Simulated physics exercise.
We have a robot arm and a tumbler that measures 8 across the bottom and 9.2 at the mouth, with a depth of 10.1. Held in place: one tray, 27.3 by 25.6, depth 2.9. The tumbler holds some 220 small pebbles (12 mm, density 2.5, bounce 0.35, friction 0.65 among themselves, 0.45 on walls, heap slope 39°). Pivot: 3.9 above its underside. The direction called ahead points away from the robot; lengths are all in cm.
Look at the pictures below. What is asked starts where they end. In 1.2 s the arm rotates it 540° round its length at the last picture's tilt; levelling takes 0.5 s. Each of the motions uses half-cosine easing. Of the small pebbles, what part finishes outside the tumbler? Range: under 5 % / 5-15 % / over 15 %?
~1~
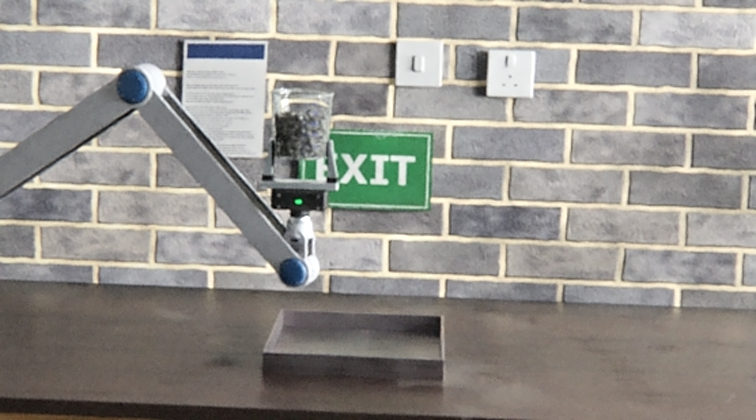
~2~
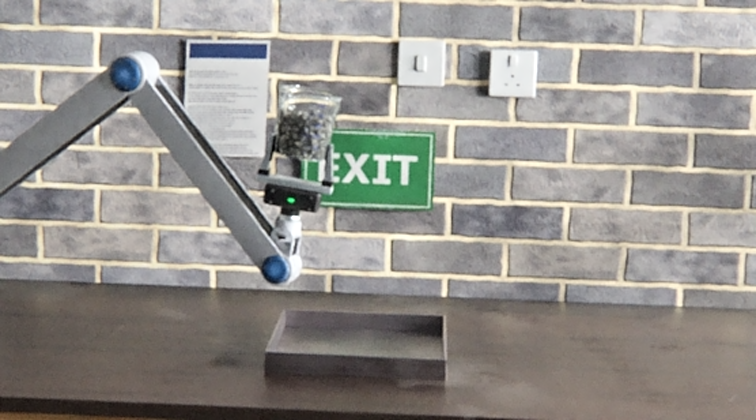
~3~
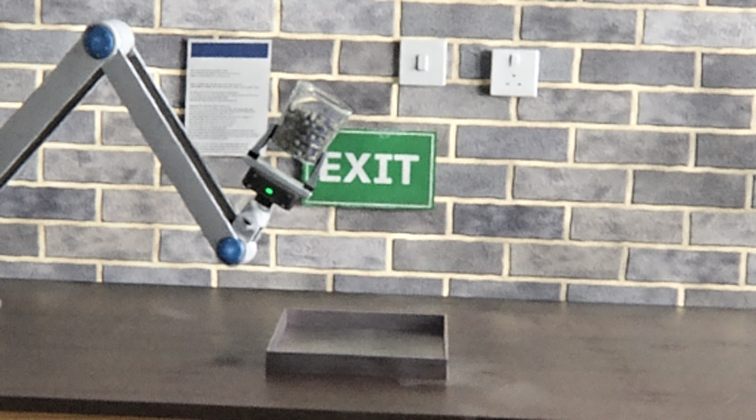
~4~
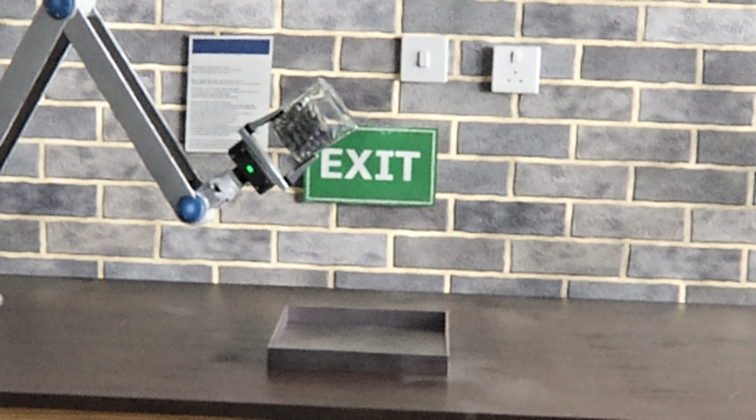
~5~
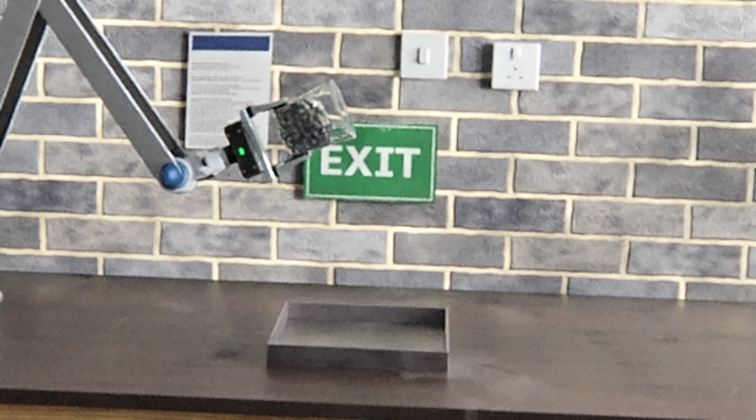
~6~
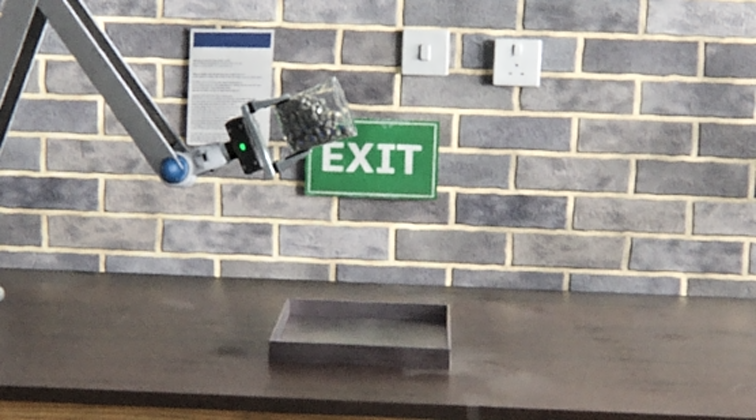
Less than 5 %.
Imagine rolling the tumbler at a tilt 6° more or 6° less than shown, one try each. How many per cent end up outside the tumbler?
I'd expect some 10 per cent, then some 0 per cent.
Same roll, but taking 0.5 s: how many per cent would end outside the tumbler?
You'd be looking at some 0 per cent.
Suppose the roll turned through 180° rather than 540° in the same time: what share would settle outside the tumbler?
Share: Close to 0 %.
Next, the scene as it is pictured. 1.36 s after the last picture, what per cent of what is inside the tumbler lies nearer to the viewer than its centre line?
45 in a hundred, more or less.
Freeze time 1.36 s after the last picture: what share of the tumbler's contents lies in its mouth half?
Near 30 per cent lies in the mouth half.
Then, 0.68 s later, tipped 67°, highest piece 41 above the table; 218 in the tumbler, 1 in the tray.
Then, 1.36 s later, tipped 51°, highest piece 40 above the table; 214 in the tumbler, 4 in the tray, 1 in flight or on a rim.
Then, 1.90 s later, upright, highest piece 41 above the table; 214 in the tumbler, 5 in the tray.
Then, 2.60 s later, upright, highest piece 41 above the table; 214 in the tumbler, 5 in the tray.
At rest, 214 in the tumbler, 5 in the tray. That is 2 % outside the tumbler.
